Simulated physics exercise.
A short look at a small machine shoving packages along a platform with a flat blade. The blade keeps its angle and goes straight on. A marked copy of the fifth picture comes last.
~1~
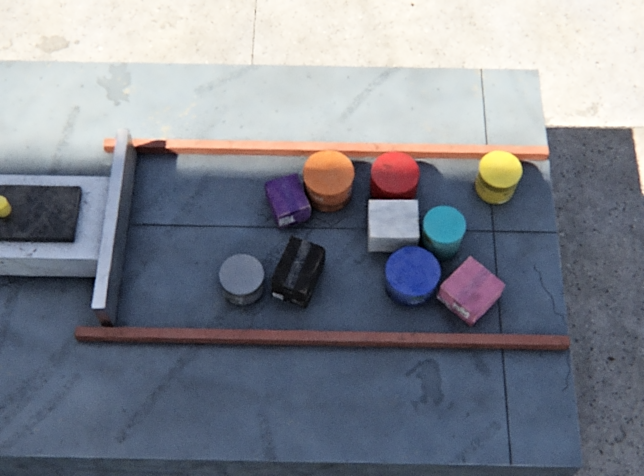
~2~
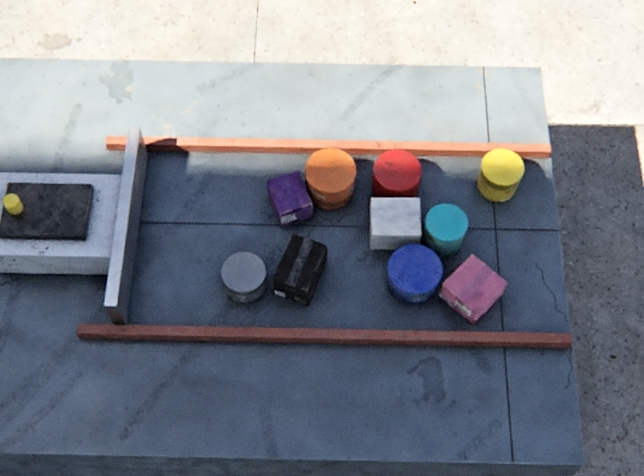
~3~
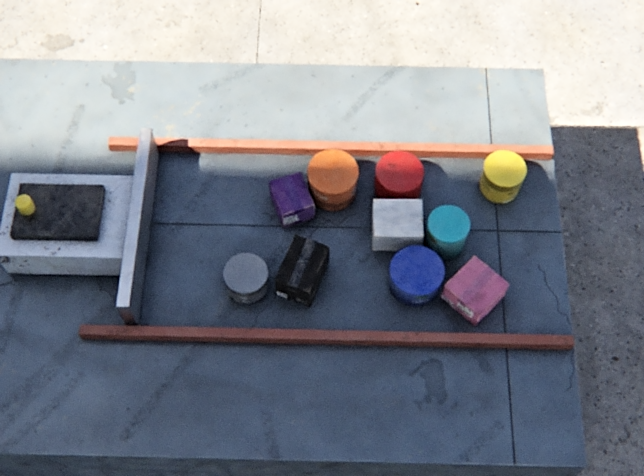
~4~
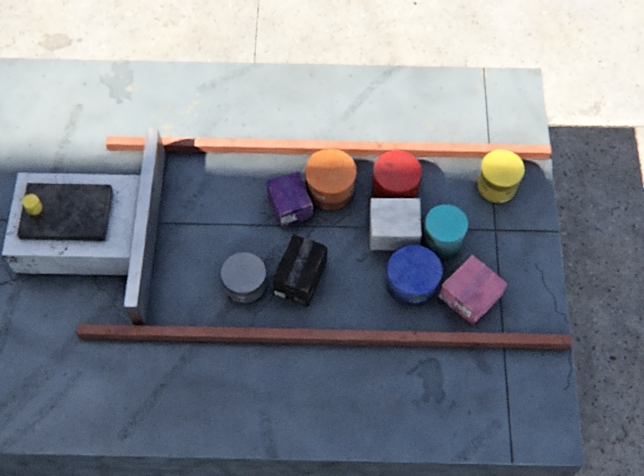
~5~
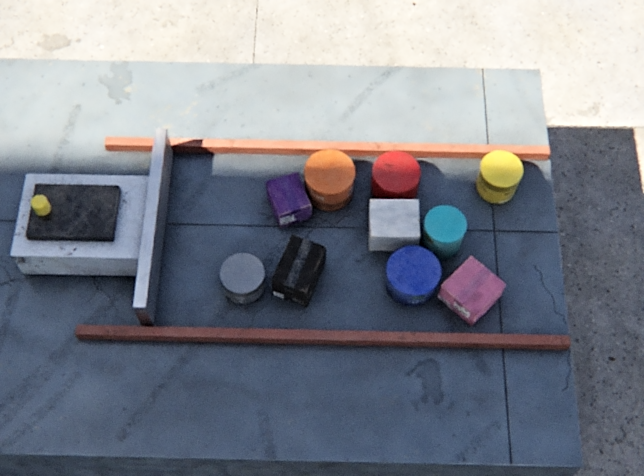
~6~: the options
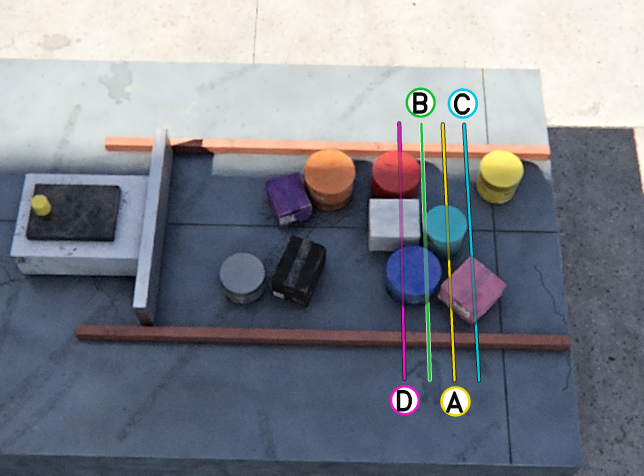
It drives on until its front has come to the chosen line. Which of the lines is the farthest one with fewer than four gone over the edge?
Stop at C.
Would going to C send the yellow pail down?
Yes.
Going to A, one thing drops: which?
The yellow pail goes over.
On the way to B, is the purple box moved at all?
Yes.
On the marked copy, A at (448, 243); B at (425, 243); C at (471, 244); D at (402, 242).
With C. Early on, robot (195, 214); orange pail (335, 181); grey pail (292, 288).
Further on, robot (312, 217); pink parcel (511, 305); turquoise pail (490, 232).
At the end, robot (403, 218); yellow pail over the edge; turquoise pail over the edge; two fallen.
As for the rest, A is within the limit but short; B is within the limit but short; D is within the limit but short.
